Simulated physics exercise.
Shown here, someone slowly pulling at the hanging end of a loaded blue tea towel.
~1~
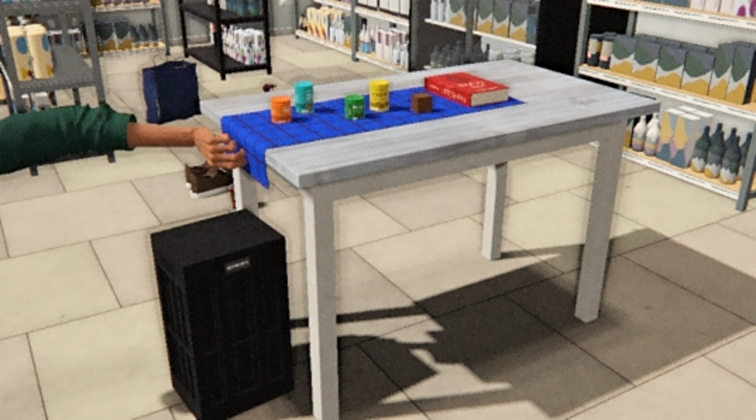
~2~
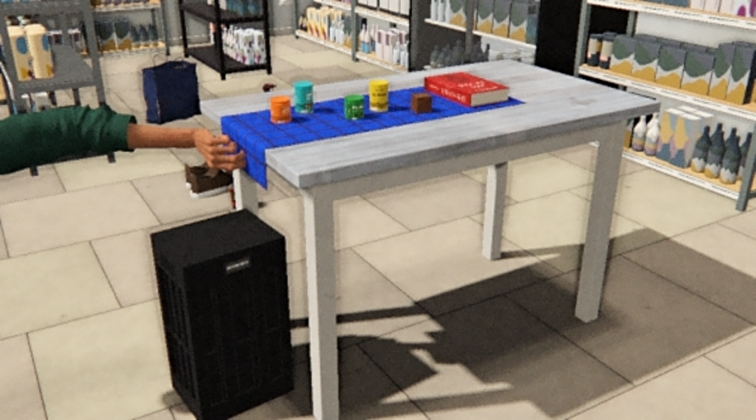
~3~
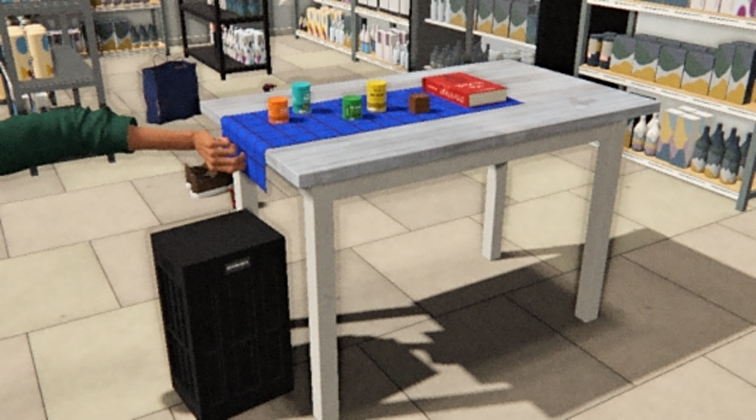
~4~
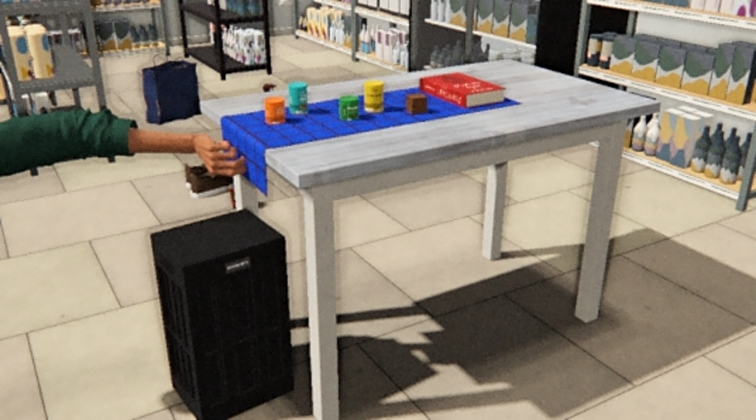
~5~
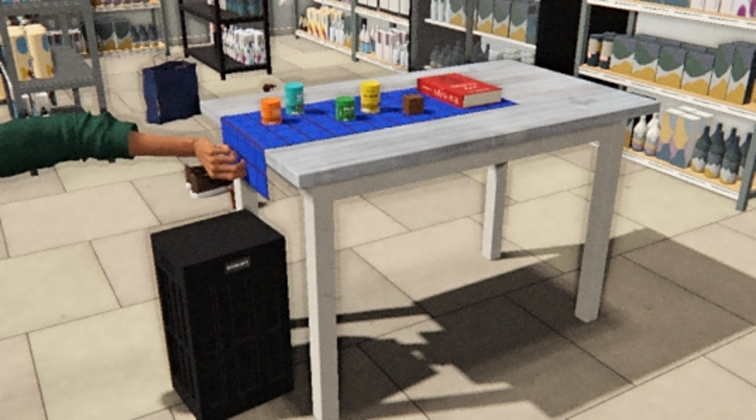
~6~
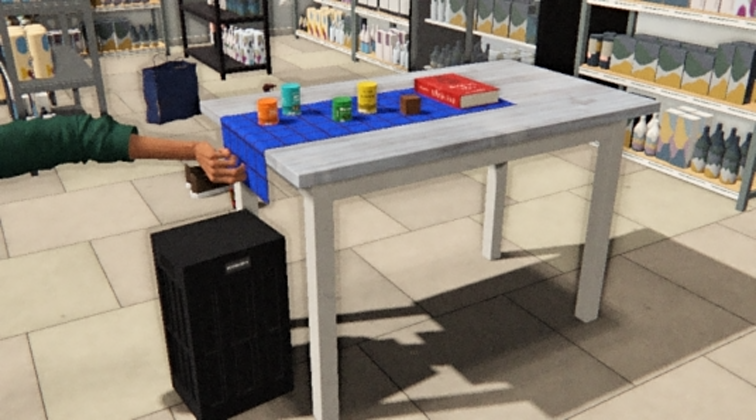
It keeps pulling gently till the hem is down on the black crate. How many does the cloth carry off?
Over the edge go one.
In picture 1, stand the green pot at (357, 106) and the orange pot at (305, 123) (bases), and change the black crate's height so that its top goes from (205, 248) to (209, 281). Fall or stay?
The green pot keeps its place on top; the orange pot falls.
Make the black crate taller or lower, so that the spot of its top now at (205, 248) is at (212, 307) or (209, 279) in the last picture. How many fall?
Over the edge go 3 and 2.
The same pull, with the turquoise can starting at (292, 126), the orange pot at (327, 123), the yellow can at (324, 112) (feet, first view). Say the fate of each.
The turquoise can goes over, the orange pot stays on, the yellow can remains up.
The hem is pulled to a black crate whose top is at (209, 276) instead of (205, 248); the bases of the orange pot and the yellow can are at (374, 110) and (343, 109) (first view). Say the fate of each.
The orange pot keeps its place on top, the yellow can survives.
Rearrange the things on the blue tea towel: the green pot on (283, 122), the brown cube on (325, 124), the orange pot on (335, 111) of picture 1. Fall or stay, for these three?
The green pot goes over; the brown cube keeps its place on top; the orange pot stays on.
A little later, hem near (246, 204); all still up.
Next, hem on the crate; orange pot gone.
When it is over, hem on the crate; orange pot gone. The table loses one.
